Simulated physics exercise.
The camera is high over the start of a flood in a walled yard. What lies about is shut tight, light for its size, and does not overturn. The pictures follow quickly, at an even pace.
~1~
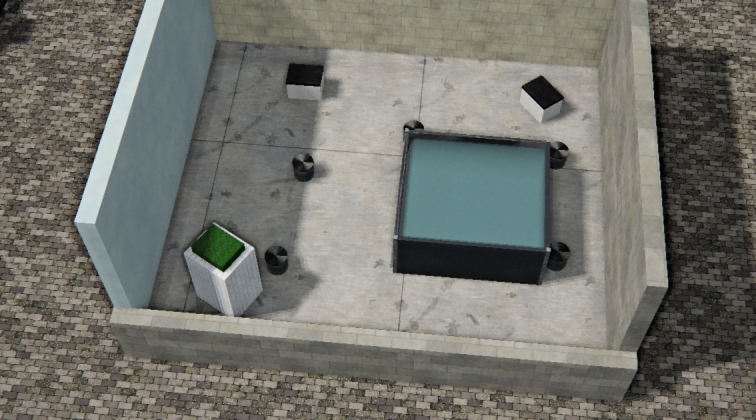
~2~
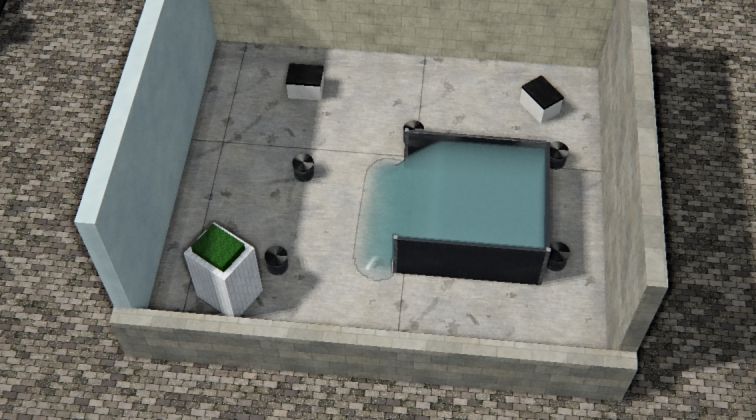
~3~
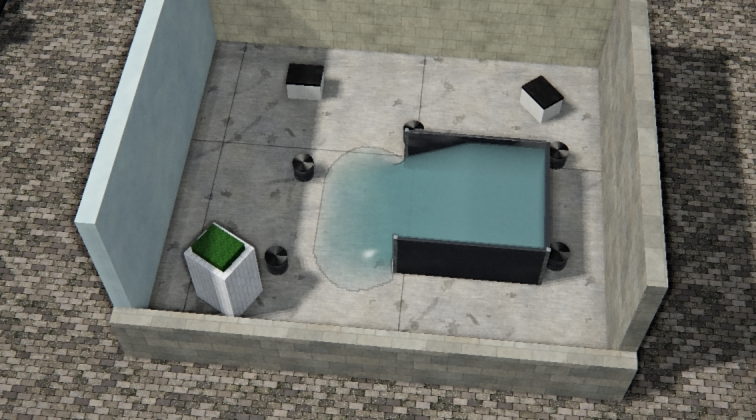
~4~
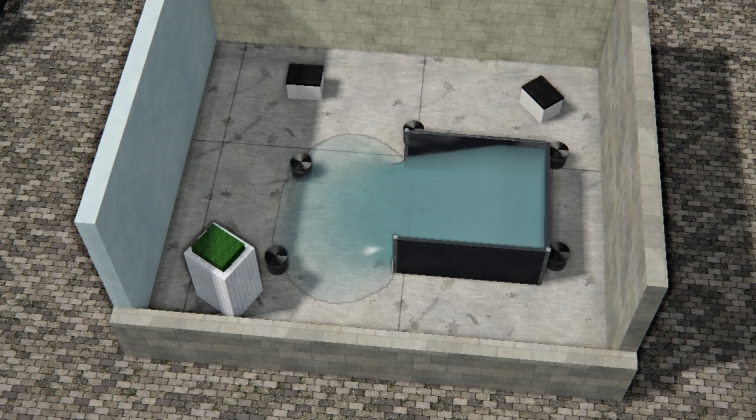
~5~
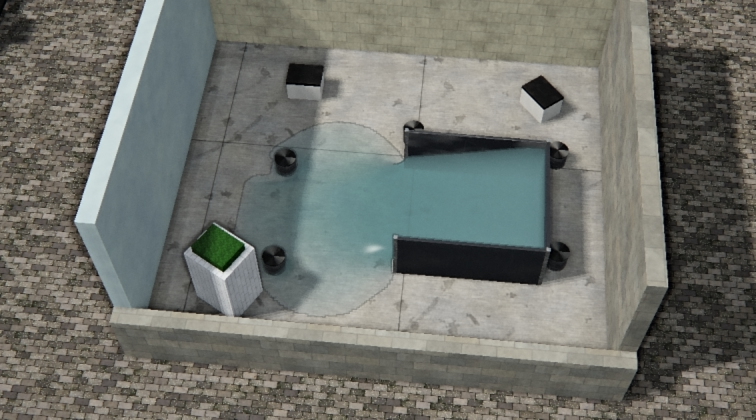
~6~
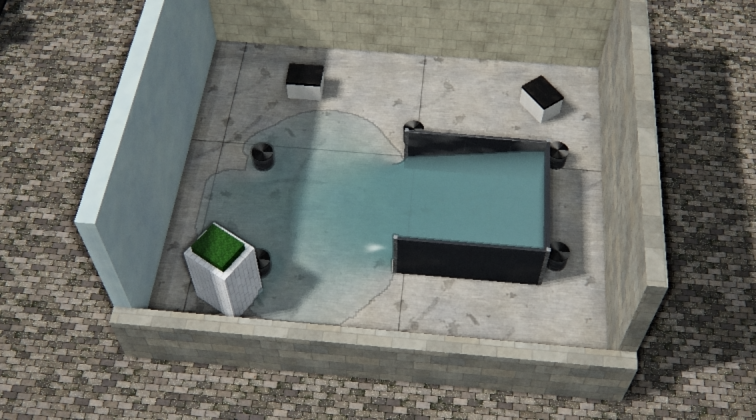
The clip shows water pouring from the open left side of a dark-walled tank in a walled yard and spreading across the floor, reaching two small dark pails, which slide a short way left, the farther one first.
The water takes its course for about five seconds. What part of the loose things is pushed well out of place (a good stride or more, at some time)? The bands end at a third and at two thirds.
That comes to from one to two thirds.
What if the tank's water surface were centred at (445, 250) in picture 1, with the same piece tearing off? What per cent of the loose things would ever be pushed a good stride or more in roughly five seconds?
Close to 60 %.
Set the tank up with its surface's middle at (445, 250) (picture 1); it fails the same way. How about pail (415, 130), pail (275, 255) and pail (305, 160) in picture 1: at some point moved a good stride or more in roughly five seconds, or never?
In turn: Not that far, swept aside, that far or more.
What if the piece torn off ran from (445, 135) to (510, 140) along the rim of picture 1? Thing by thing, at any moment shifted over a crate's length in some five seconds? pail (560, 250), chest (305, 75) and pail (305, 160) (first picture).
As listed: Swept aside, swept aside, no.
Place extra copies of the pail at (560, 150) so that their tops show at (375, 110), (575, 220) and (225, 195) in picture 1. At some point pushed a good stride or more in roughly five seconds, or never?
As listed: Not that far, not that far, swept aside.
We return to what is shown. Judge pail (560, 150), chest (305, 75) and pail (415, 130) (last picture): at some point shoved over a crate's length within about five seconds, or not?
One after the other: Not that far, that far or more, never so far.
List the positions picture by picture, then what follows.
The first frame shows a pail at (303, 162), on the bottom; a pail at (276, 255) rests on the ground; 0 of 7 have shifted.
The second frame shows a pail at (303, 162), on the bottom; a pail at (276, 255), on the bottom; 0 of 7 have shifted.
The third frame shows a pail at (303, 162), on the bottom; a pail at (276, 255), on the bottom; 0 of 7 have shifted.
The fourth frame shows a pail at (301, 162) rests on the ground, close to its start; a pail at (276, 255), on the bottom; 0 of 7 have shifted.
The fifth frame shows a pail at (285, 157) rests on the ground, close to its start; a pail at (274, 256), on the bottom, close to its start; 1 of 7 have shifted.
The sixth frame shows a pail at (262, 152), on the bottom, a stride from its start; a pail at (258, 259) rests on the ground, close to its start; 2 of 7 have shifted.
A moment on, 2 of 7 are well off their spots; 1 afloat.
Next, 3 of 7 are well off their spots; 3 afloat.
Later, 2 of 7 are well off their spots; 3 afloat.
In the end, 4 of 7 are well off their spots, and 4 have been at some point; 4 afloat.
